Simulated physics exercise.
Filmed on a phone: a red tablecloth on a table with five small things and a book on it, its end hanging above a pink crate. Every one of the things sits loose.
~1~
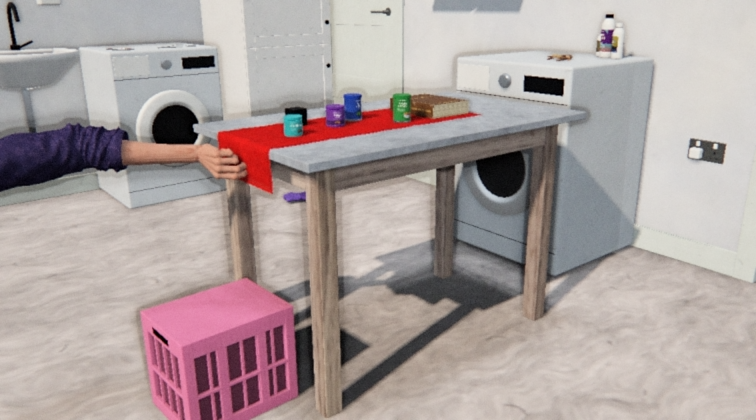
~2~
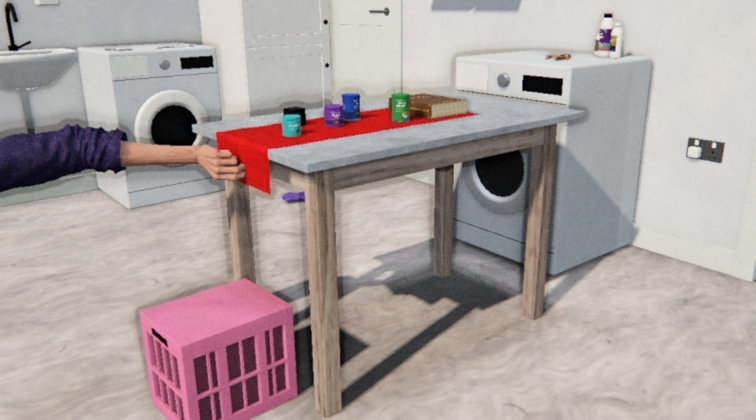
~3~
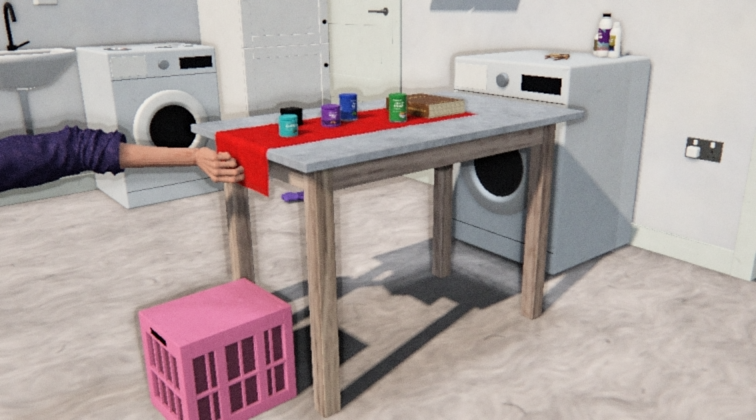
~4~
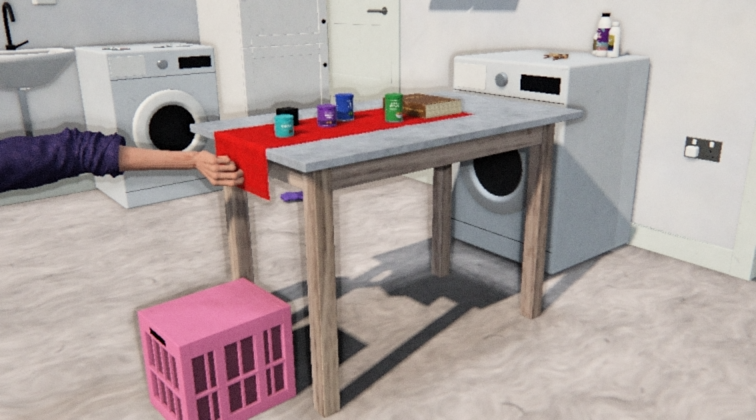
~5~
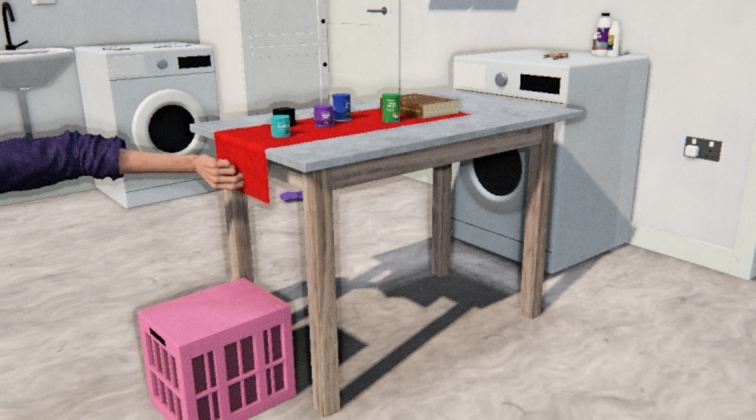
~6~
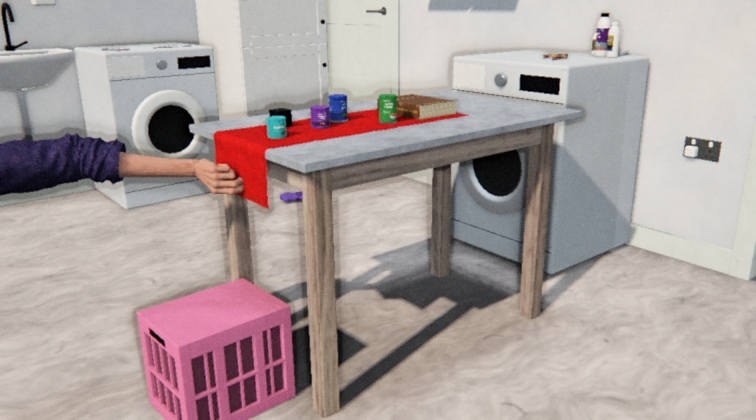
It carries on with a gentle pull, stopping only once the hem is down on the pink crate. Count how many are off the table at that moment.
Off the table: Three.
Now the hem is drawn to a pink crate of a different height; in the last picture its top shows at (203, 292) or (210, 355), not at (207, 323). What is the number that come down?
Over the edge: 2, then 4.
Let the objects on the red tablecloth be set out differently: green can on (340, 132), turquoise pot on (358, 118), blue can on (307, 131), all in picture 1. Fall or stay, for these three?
Green can dropped, turquoise pot kept, blue can dropped.
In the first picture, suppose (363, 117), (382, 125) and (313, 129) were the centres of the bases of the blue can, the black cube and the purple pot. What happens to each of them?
Result - blue can: Still up; black cube: Still up; purple pot: Down.
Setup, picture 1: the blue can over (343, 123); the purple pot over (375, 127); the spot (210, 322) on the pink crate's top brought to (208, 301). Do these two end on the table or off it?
In the end the blue can is still on top and the purple pot is still on top.
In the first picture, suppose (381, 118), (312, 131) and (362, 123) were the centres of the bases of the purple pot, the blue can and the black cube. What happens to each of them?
Purple pot kept, blue can dropped, black cube kept.
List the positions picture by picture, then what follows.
Hem (273, 194); turquoise pot (293, 116); black cube (296, 108); purple pot (335, 106); blue can (352, 95); green can (402, 94); top of the crate (210, 322), in the first picture.
Hem (271, 194); turquoise pot (291, 116), in the second picture.
Hem (269, 197); black cube (291, 108), in the third picture.
Hem (271, 200); purple pot (327, 106); top of the crate (207, 322), in the fourth picture.
Hem (270, 204); blue can (341, 95), in the fifth picture.
Hem (269, 209); turquoise pot (276, 118); black cube (280, 109); purple pot (320, 107); blue can (338, 95); green can (388, 95), in the sixth picture.
Soon after, hem near (245, 267); turquoise pot and black cube gone.
After that, hem on the crate; turquoise pot, black cube and purple pot gone.
In the end, hem on the crate; turquoise pot, black cube and purple pot gone. The answer is three.
